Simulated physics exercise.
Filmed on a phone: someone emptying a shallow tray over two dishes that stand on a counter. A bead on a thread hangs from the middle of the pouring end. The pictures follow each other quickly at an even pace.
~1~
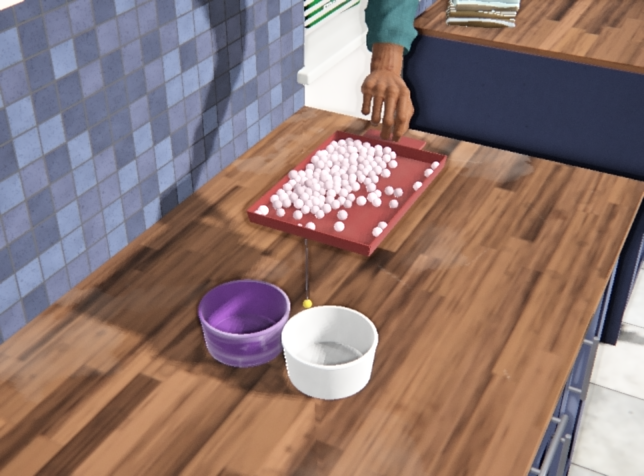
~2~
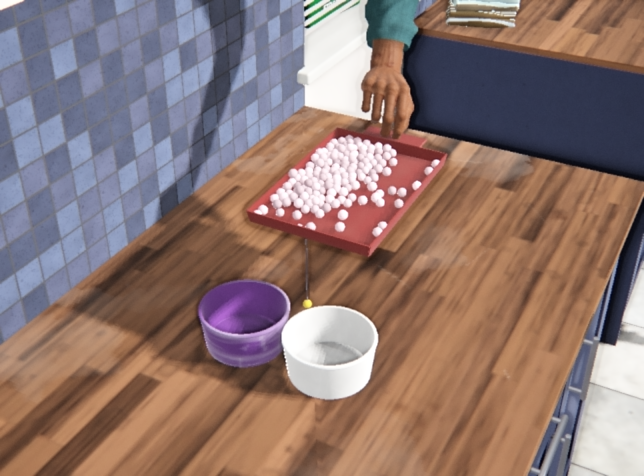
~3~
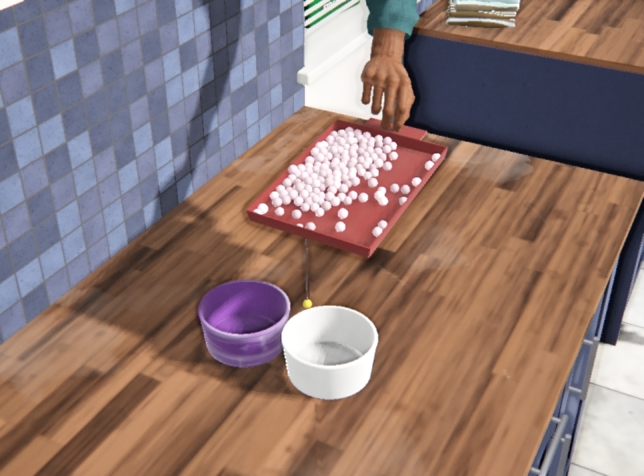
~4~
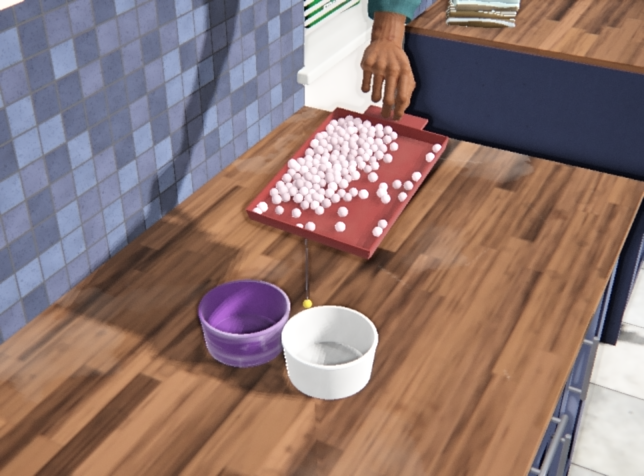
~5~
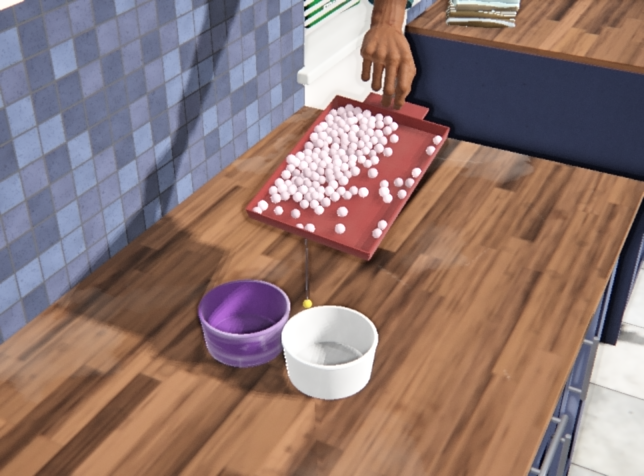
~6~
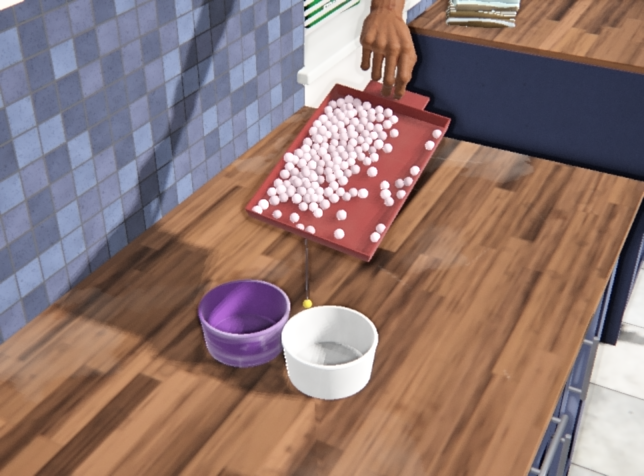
A shallow red tray of small pale balls rests level above a purple dish and a white dish, then a hand at its far end gradually raises that end, tilting the tray toward its near right corner as the balls shift.
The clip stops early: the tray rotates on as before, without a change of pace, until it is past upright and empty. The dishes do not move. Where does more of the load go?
The right one ends fuller.
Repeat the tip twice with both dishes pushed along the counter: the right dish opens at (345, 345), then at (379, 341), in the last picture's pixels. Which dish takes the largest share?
The first try: Right. The second: Right.
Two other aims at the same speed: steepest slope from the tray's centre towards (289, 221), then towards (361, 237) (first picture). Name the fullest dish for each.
At the first place the left dish, at the second the right one.
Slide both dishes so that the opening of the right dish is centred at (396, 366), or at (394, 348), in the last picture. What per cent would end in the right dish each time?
First some 30, then 50 per cent.
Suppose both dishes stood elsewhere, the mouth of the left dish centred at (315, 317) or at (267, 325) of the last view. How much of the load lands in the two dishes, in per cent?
In turn 60 and 100 in a hundred.
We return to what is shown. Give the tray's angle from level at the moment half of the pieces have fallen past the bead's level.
At some 90 degrees.
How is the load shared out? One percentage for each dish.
Left dish near 0 in a hundred; right dish near 80.
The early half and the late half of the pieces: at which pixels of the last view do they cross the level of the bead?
At about (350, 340), then at (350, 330).
Soon, tray tipped steeply; most on the tray; a stray few in the right dish; a stray few outside both; a small part in the air.
A while on, tray tipped right over; a small part on the tray; about half in the right dish; about a quarter outside both; a small part in the air.
Towards the end, tray tipped past a quarter turn; most in the right dish; about a quarter outside both.
Finally, tray tipped past a quarter turn; most in the right dish; none in the left dish; about a quarter outside both.
